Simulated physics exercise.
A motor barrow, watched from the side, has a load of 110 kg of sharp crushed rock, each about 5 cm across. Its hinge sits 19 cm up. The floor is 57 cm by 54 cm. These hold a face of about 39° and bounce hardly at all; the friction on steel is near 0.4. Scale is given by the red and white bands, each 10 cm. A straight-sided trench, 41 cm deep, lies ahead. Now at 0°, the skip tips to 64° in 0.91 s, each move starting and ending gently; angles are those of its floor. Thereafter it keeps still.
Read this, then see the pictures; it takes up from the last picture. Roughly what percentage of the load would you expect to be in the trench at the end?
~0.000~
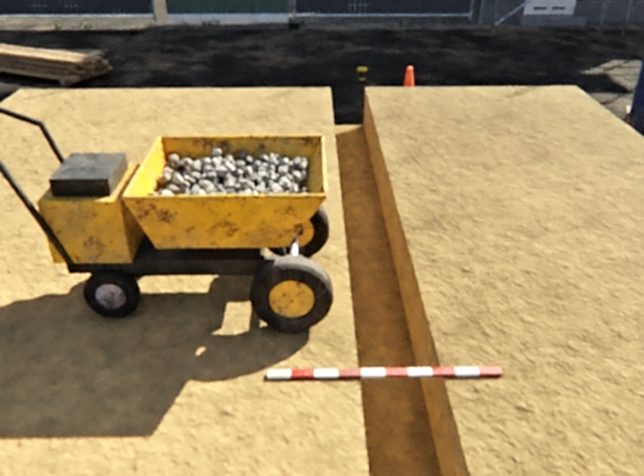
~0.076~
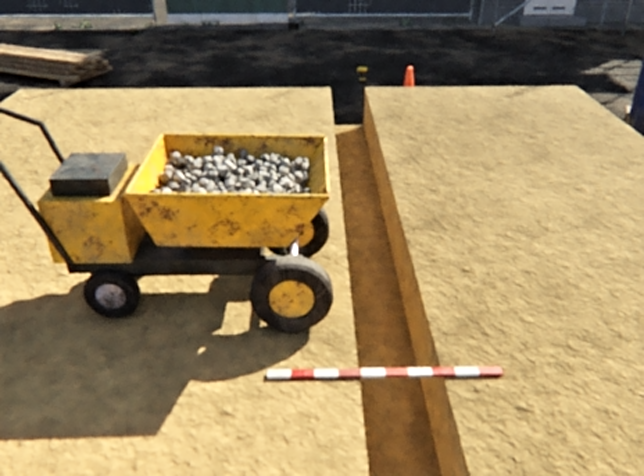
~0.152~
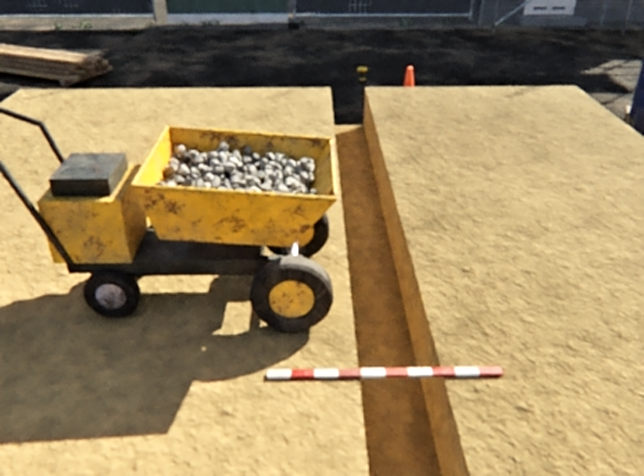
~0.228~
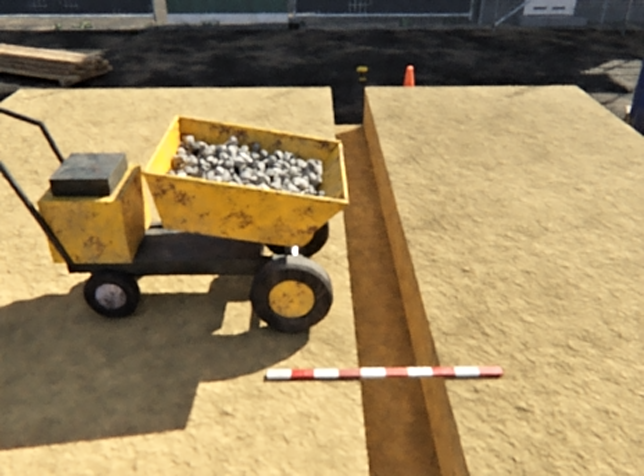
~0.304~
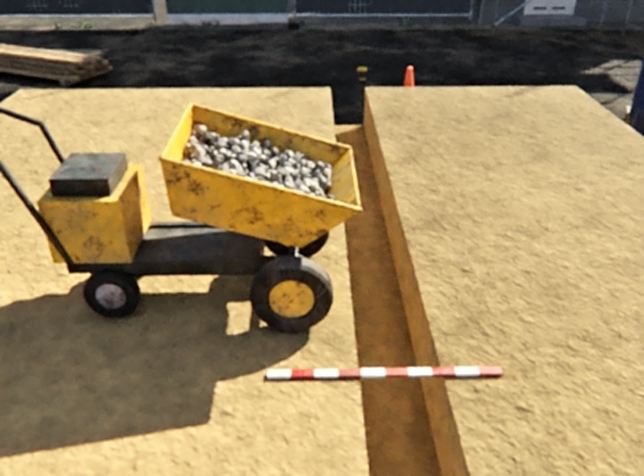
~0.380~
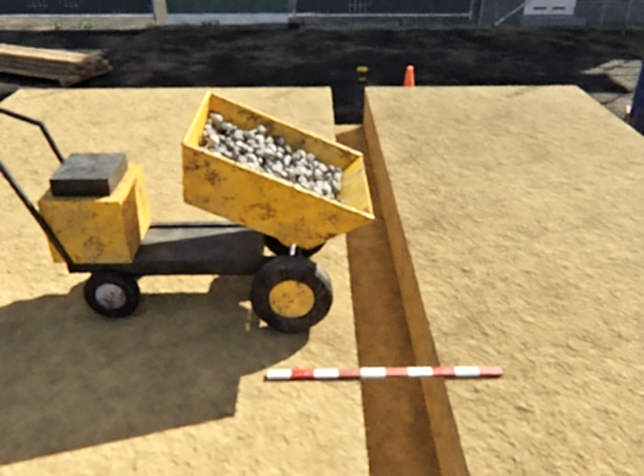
I'd expect around 14 per cent.
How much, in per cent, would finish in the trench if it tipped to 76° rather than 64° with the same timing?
Near 50 per cent then.
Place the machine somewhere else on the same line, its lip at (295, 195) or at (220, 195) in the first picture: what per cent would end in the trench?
Roughly 30 per cent, then 30 per cent.
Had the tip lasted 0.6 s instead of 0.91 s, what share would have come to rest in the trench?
Roughly 15 per cent would.
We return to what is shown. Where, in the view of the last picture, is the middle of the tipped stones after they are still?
Resting centre: About (440, 289).
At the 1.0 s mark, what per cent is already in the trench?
Some 5 per cent of the load by that point.
After 0.7 s the floor is at 54°; 100 % in the skip; the foremost stones are at (375, 227).
After 1.0 s the floor is at 64°; 91 % in the skip, 3 % in the trench, 5 % past the trench; the foremost stones are at (449, 287).
After 1.4 s the floor is at 64°; 67 % in the skip, 6 % in the trench, 27 % past the trench; the foremost stones are at (524, 294).
After 3.3 s the floor is at 64°; 57 % in the skip, 14 % in the trench, 29 % past the trench; the foremost stones are at (539, 276).
